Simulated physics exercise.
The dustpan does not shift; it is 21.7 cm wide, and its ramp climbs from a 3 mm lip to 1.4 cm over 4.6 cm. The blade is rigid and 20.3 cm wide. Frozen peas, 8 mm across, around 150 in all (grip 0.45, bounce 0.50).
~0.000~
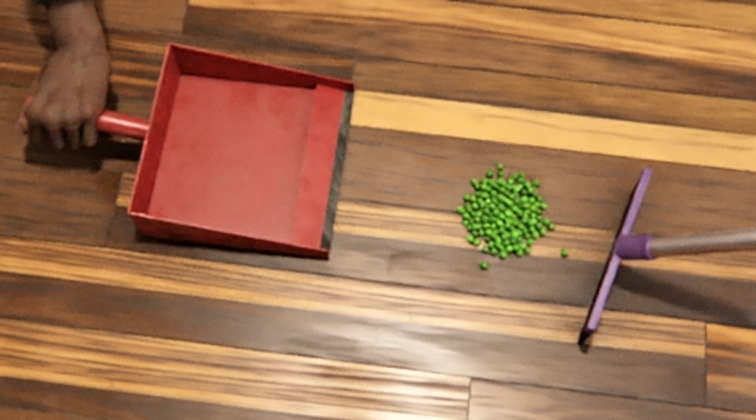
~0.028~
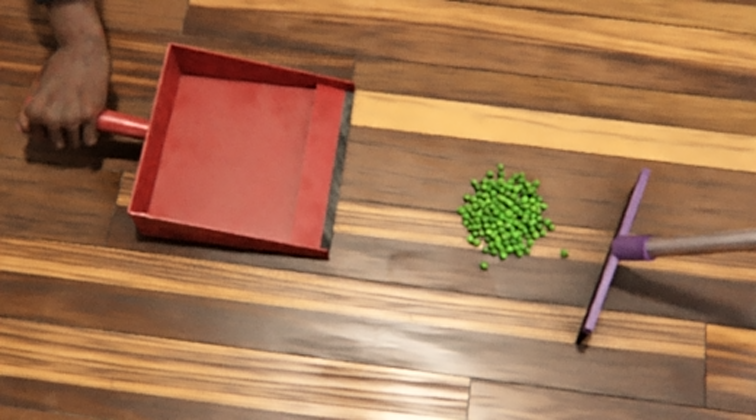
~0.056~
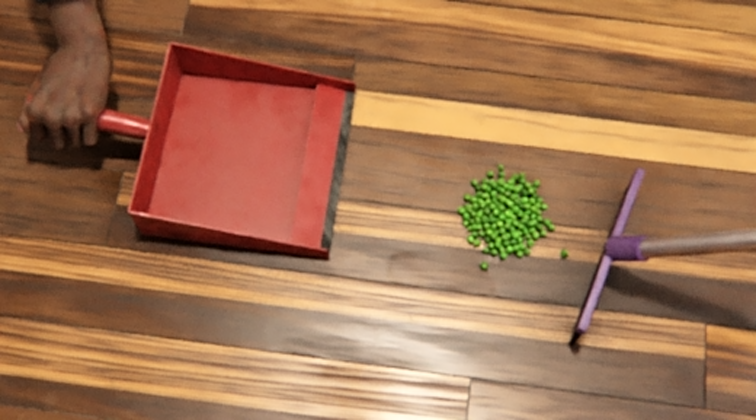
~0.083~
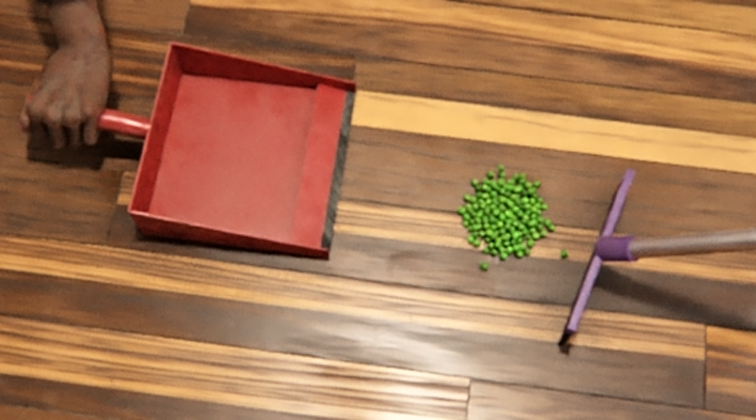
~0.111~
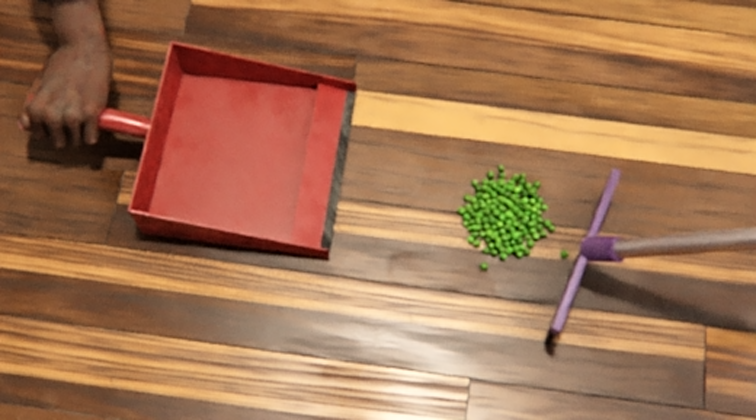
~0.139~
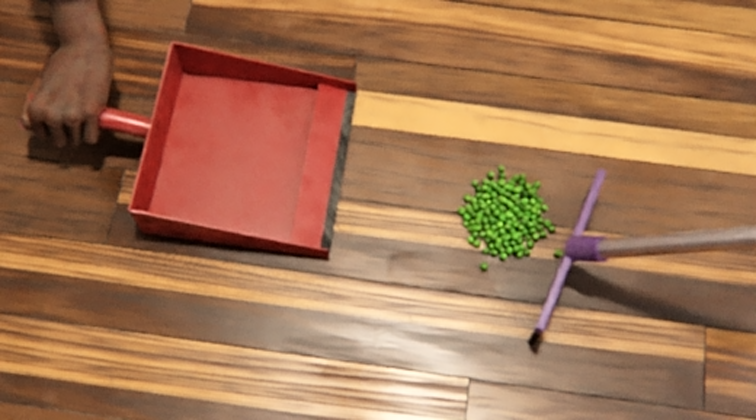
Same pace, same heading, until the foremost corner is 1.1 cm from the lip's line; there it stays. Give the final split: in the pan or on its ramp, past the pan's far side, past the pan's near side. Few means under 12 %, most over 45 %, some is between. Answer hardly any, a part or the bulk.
Pan: Hardly any, far side: Hardly any, near side: Hardly any.
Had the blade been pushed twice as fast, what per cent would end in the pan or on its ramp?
In that case some 15 per cent.
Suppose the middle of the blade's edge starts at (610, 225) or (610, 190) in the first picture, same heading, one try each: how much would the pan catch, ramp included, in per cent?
Some 5 and 15 per cent.
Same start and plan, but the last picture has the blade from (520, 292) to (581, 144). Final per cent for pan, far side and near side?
Pan 25, far 20, near 5.
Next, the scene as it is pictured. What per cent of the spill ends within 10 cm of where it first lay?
Some 20 per cent.
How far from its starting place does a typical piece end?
Some 16 cm.
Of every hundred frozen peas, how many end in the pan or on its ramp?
Roughly 0 per cent.
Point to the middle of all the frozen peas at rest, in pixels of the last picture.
Near (363, 177).
After 0.34 s, middle of the blade 15 cm from the lip; 0 % over the lip, far side 0 %, near side 0 %.
After 0.47 s, middle of the blade 7 cm from the lip; 0 % over the lip, far side 0 %, near side 5 %.
Then, at 0.72 s, middle of the blade 4 cm from the lip; 0 % over the lip, far side 0 %, near side 5 %.
At rest (1.4 s), pan 0 %, far side 0 %, near side 5 %, in front of the lip or behind the blade 90 %.
